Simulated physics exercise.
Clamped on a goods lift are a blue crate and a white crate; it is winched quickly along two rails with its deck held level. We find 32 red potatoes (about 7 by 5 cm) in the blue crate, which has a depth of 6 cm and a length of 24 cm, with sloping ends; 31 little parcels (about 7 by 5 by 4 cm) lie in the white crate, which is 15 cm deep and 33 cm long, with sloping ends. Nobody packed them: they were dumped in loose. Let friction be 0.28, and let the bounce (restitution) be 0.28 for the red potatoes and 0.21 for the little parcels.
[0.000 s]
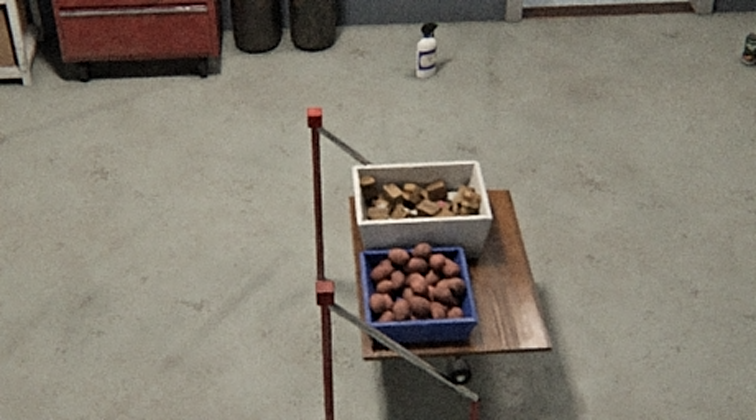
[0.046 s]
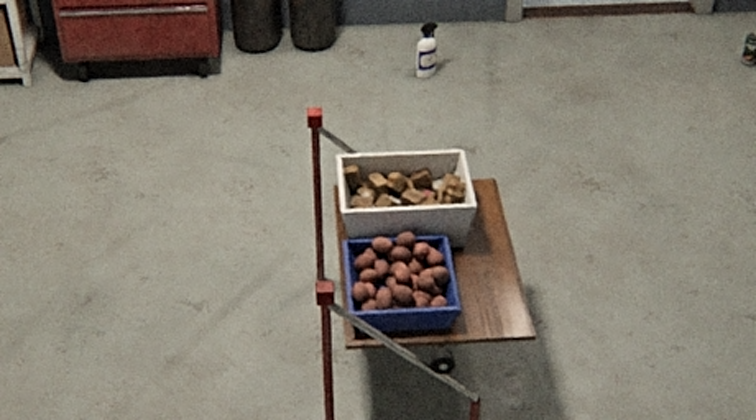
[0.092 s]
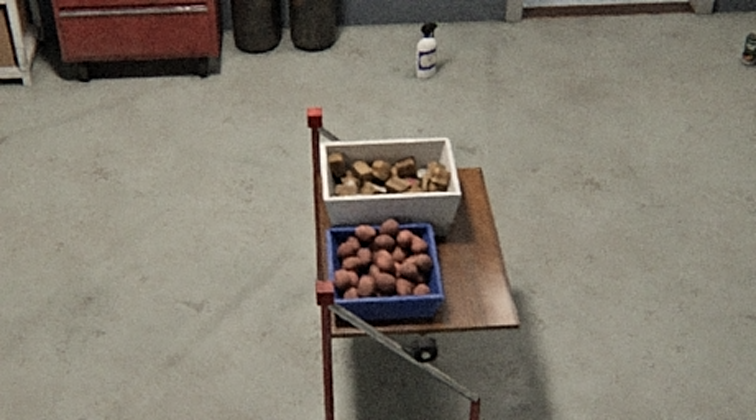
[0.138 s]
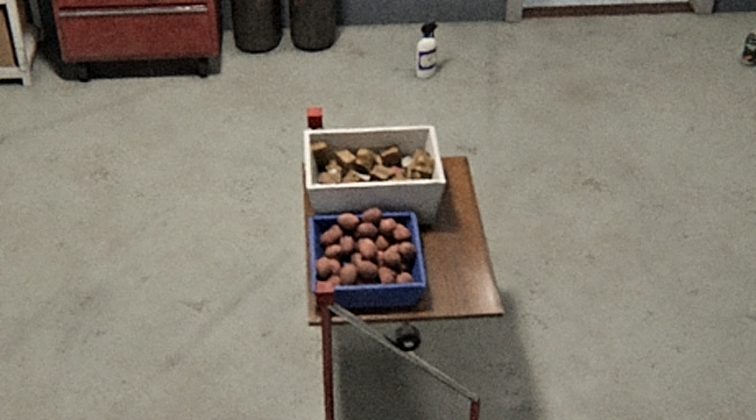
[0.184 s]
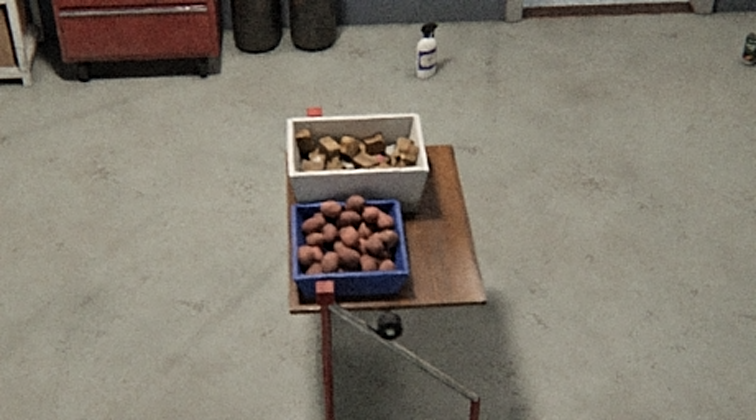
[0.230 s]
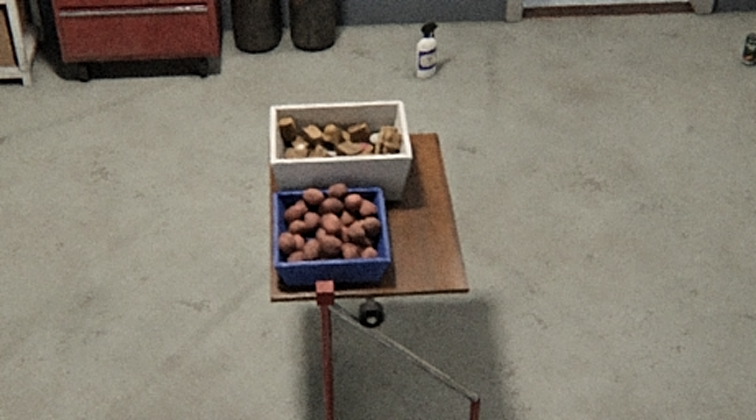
A blue crate of red potatoes and a white crate slide up and left together on a wooden deck.
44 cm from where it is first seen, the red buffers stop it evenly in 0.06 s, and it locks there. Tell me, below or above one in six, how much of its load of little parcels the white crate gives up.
It gives up a part below one sixth.
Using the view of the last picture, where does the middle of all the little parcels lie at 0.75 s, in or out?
Pixel (305, 147), give or take.
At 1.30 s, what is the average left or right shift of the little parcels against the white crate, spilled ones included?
About 4 cm to the left.
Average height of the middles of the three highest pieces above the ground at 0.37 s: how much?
On average they sit about 88 cm high.
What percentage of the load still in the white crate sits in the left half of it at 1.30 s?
Close to 70 in every hundred.
After 0.25 s, the buffers are touched.
After 0.37 s, blue crate 31 in, 1 out and white crate 31 in, 0 out.
After 0.53 s, blue crate 24 in, 8 out and white crate 31 in, 0 out.
After 0.75 s, blue crate 22 in, 10 out and white crate 31 in, 0 out.
Final count (at 1.30 s), blue crate 22 in, 10 out and white crate 31 in, 0 out. Asked share, 0 of 31, 0 per cent.
